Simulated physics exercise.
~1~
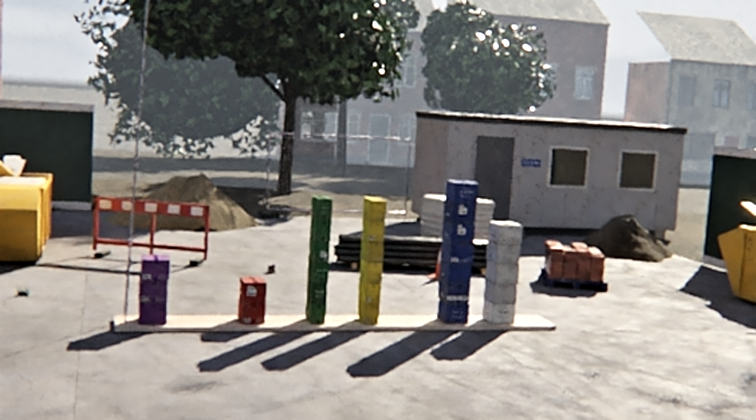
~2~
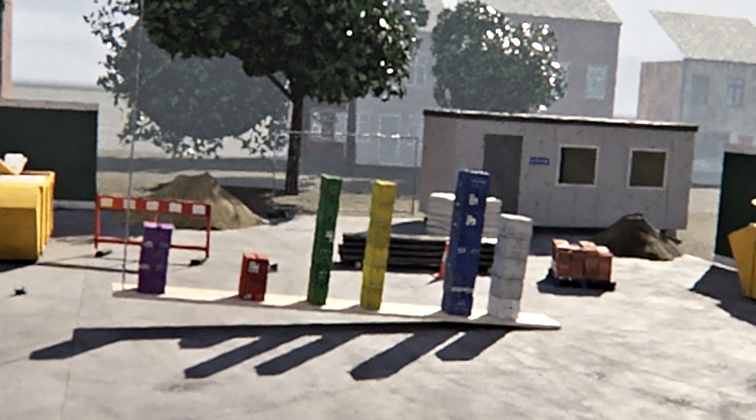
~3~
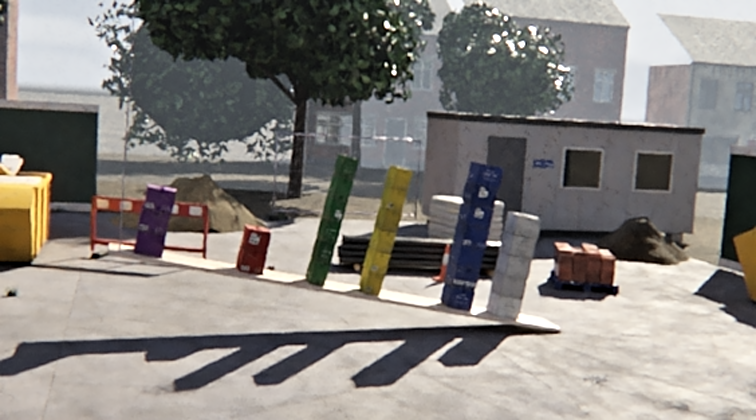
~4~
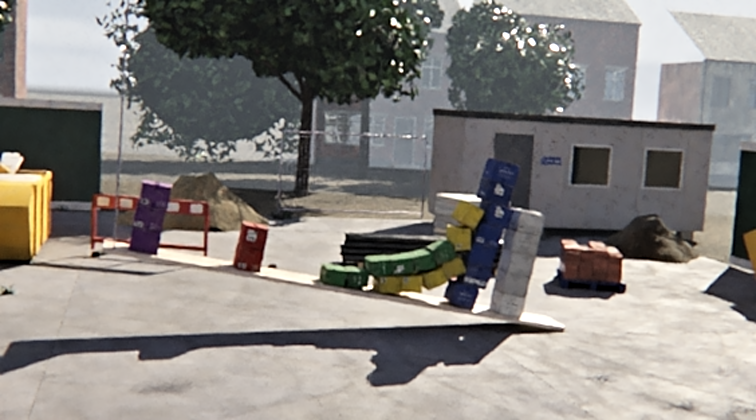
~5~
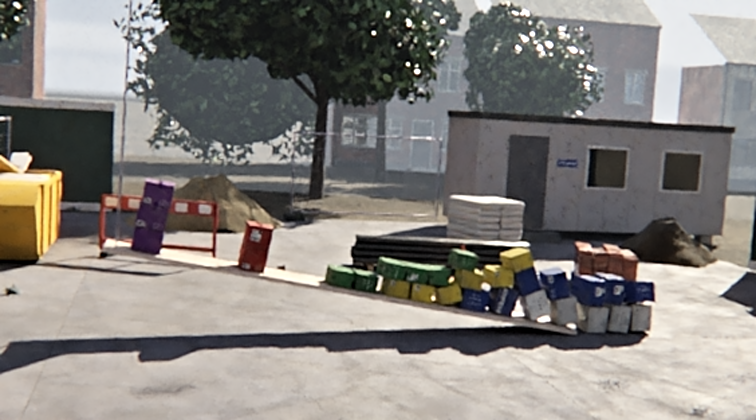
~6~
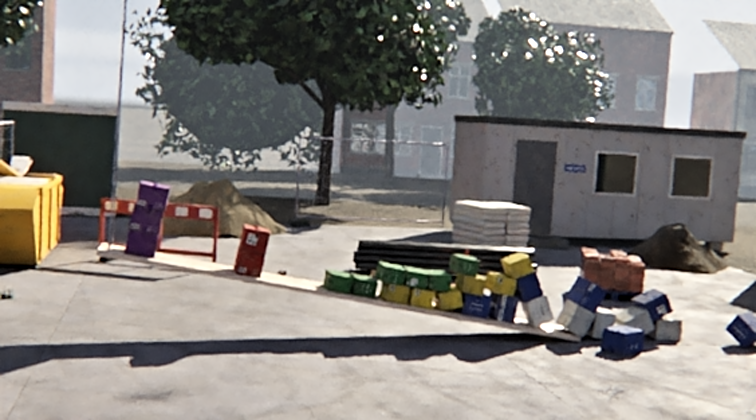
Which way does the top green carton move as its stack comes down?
The top green carton moves to the right as the viewer sees it, toward the low end of the tilted rack.
